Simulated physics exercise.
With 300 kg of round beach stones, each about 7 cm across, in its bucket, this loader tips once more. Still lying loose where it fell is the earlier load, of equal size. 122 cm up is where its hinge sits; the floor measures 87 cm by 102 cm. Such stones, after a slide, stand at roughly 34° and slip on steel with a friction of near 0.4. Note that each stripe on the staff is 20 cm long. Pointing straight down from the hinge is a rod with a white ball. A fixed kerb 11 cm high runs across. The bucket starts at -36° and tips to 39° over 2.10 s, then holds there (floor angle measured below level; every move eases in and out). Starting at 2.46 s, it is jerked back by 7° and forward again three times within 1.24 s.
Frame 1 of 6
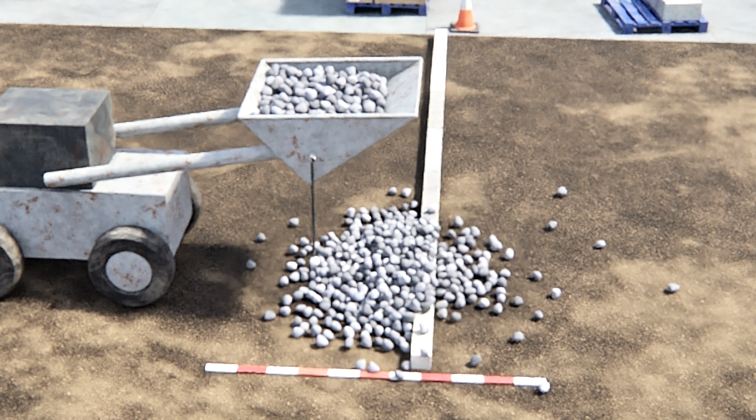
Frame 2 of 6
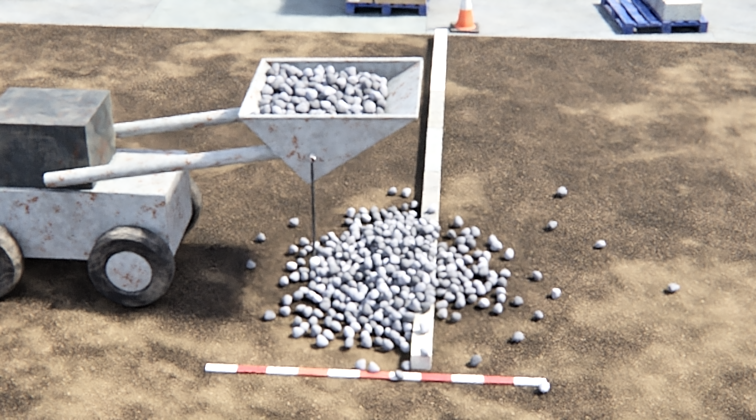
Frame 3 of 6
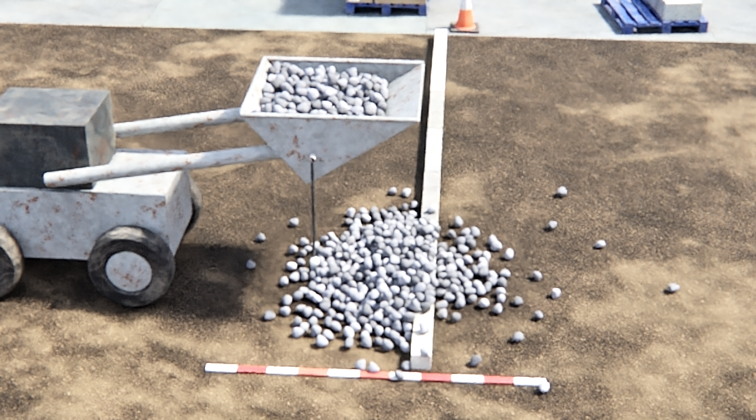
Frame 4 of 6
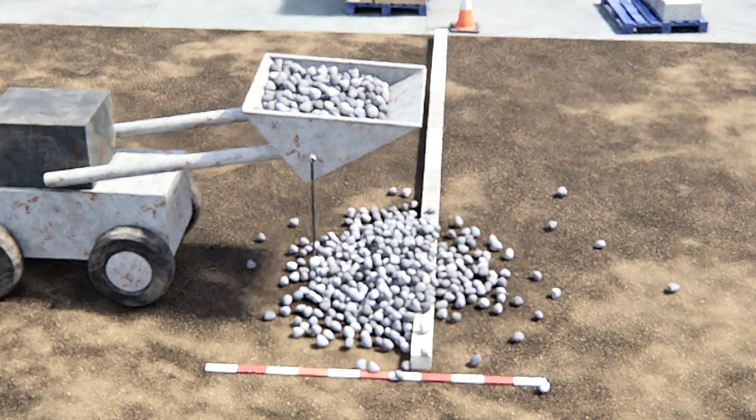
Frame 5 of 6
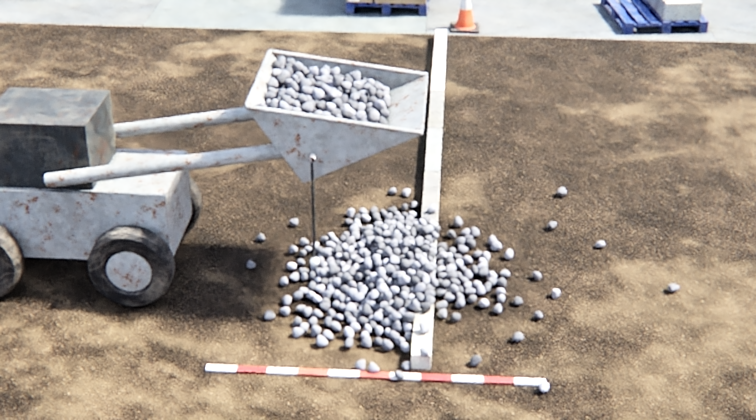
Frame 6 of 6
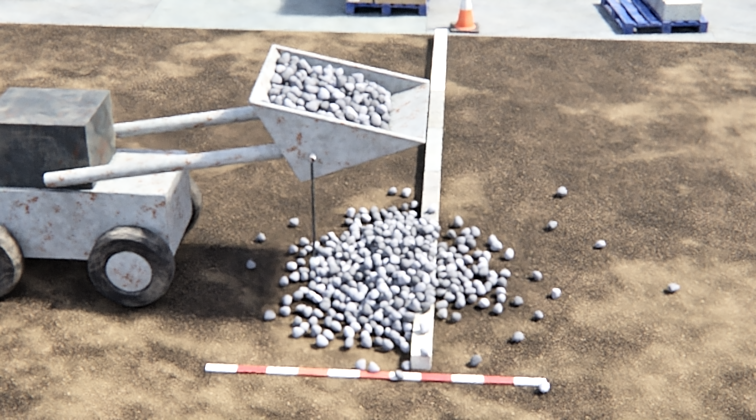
A loader's raised bucket of grey stones tilts slightly to the right above a stone pile.
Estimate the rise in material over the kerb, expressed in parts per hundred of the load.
Close to 90 parts in a hundred.
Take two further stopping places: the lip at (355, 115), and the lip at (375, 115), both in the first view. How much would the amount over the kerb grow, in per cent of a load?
I'd guess close to 30 per cent first and close to 50 per cent second.
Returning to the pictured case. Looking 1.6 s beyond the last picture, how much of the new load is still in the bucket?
Near 10 per cent of the load is held.
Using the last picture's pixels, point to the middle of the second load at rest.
Around (483, 270) in the last picture.
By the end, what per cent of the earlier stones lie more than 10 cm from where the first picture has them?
I'd put it at about 10 per cent.
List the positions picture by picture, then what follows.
The first picture shows lip at (416, 116), floor tilted -36°, highest stones at (308, 80). The earlier load is highest near (401, 258), 23 cm above ground level, 87 % on this side of the kerb, 13 % over the kerb.
In the second picture, the bucket is at -35°, its lip at (417, 117); the top of the load is at (308, 80).
In the third picture, the bucket is at -33°, its lip at (418, 120); the top of the load is at (305, 79).
The fourth picture shows lip at (420, 126), floor tilted -30°, highest stones at (293, 79).
In the fifth picture, the bucket is at -26°, its lip at (423, 133); the top of the load is at (288, 74).
In the sixth picture, the bucket is at -21°, its lip at (424, 142); the top of the load is at (286, 69).
Then, 1.0 s after the last picture the floor is at 27°; in per cent of one load, 90 in the bucket, 97 on this side of the kerb, 13 over the kerb; the foremost stones are at (571, 273).
Then, 1.6 s after the last picture the floor is at 39°; in per cent of one load, 12 in the bucket, 116 on this side of the kerb, 73 over the kerb; the foremost stones are at (576, 270).
Then, 3.6 s after the last picture the floor is at 39°; in per cent of one load, 0 in the bucket, 97 on this side of the kerb, 103 over the kerb; the foremost stones are at (622, 270).
Then, 6.0 s after the last picture the floor is at 39°; in per cent of one load, 0 in the bucket, 97 on this side of the kerb, 103 over the kerb; the foremost stones are at (622, 270). Net gain over the kerb, 90.
